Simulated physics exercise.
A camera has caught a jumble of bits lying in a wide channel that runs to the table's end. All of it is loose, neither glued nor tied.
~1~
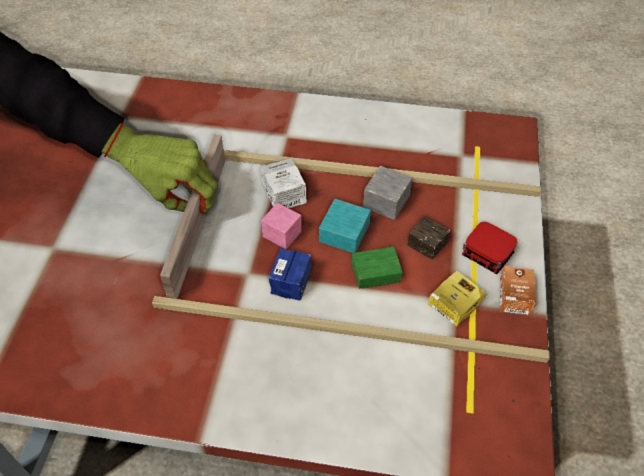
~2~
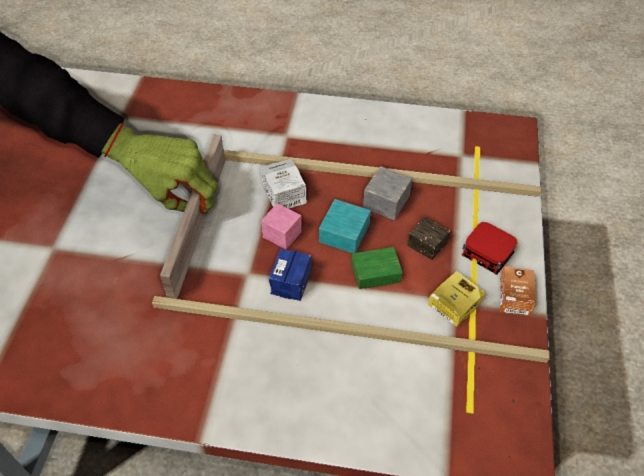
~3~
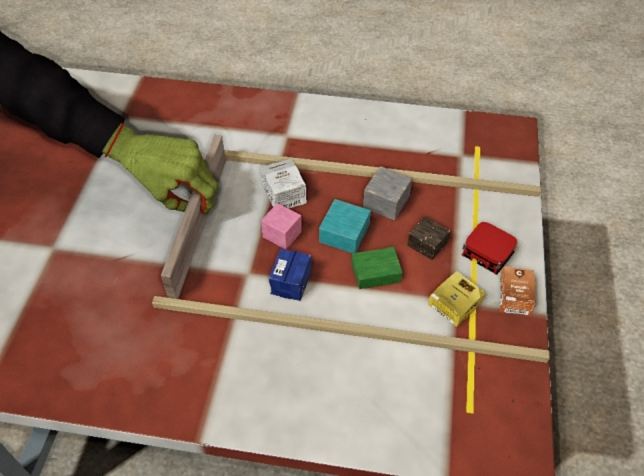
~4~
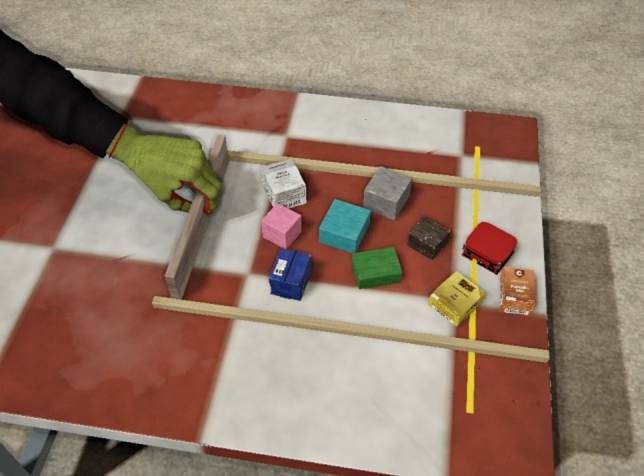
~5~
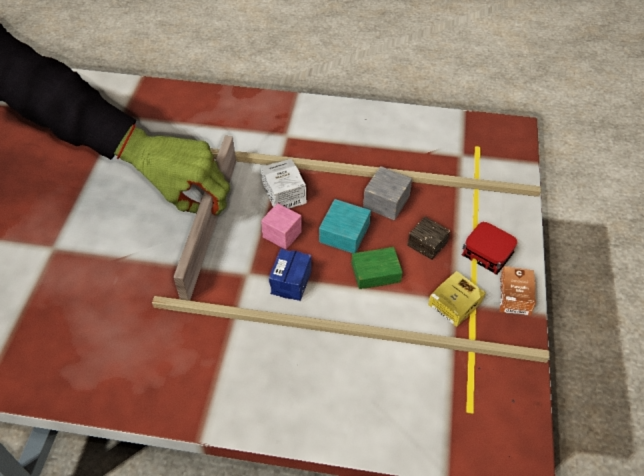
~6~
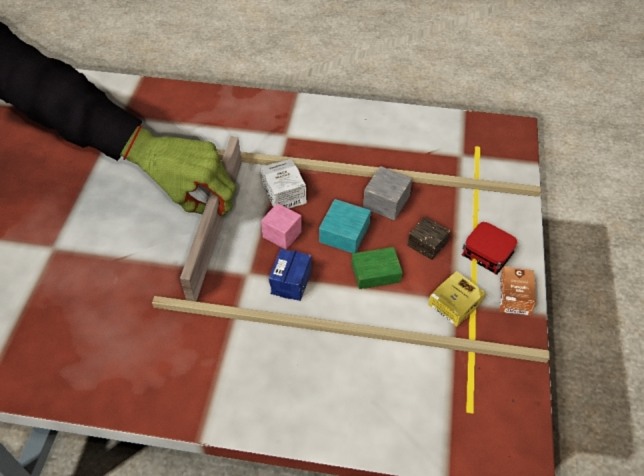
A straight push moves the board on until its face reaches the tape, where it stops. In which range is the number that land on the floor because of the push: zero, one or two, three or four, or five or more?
The pieces that topple off will total three or four.
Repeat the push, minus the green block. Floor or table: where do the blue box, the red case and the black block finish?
The blue box remains - the red case ends up below - the black block ends up below.
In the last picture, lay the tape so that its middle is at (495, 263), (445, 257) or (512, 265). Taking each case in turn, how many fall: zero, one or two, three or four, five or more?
Place by place, the answers come out as 5 or more; either one or two; 5 or more.
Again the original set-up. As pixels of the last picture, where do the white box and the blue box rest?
Taking them in turn, first comes (495, 217), then (492, 300).
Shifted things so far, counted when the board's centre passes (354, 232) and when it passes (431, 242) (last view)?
First 7 and then 10.
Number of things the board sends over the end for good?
In all, 3 of them.
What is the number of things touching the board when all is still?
Number: 3.
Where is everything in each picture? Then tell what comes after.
Orange box (517, 290); red case (490, 247); yellow box (457, 299); board (196, 212); tape (474, 260), in the first frame.
Red case (490, 248); turquoise block (345, 226), in the second frame.
Yellow box (457, 299); pink block (282, 226), in the third frame.
Orange box (517, 291); blue box (291, 275), in the fourth frame.
Red case (490, 248); green block (377, 268), in the fifth frame.
Orange box (517, 291); red case (490, 248); yellow box (457, 299); board (214, 215); tape (474, 260), in the sixth frame.
Soon after, none off yet; orange box at rest near (517, 291); red case at rest near (490, 248); yellow box at rest near (457, 299).
In the end, the number that fall off is three or four; gone, black block, red case and orange box.
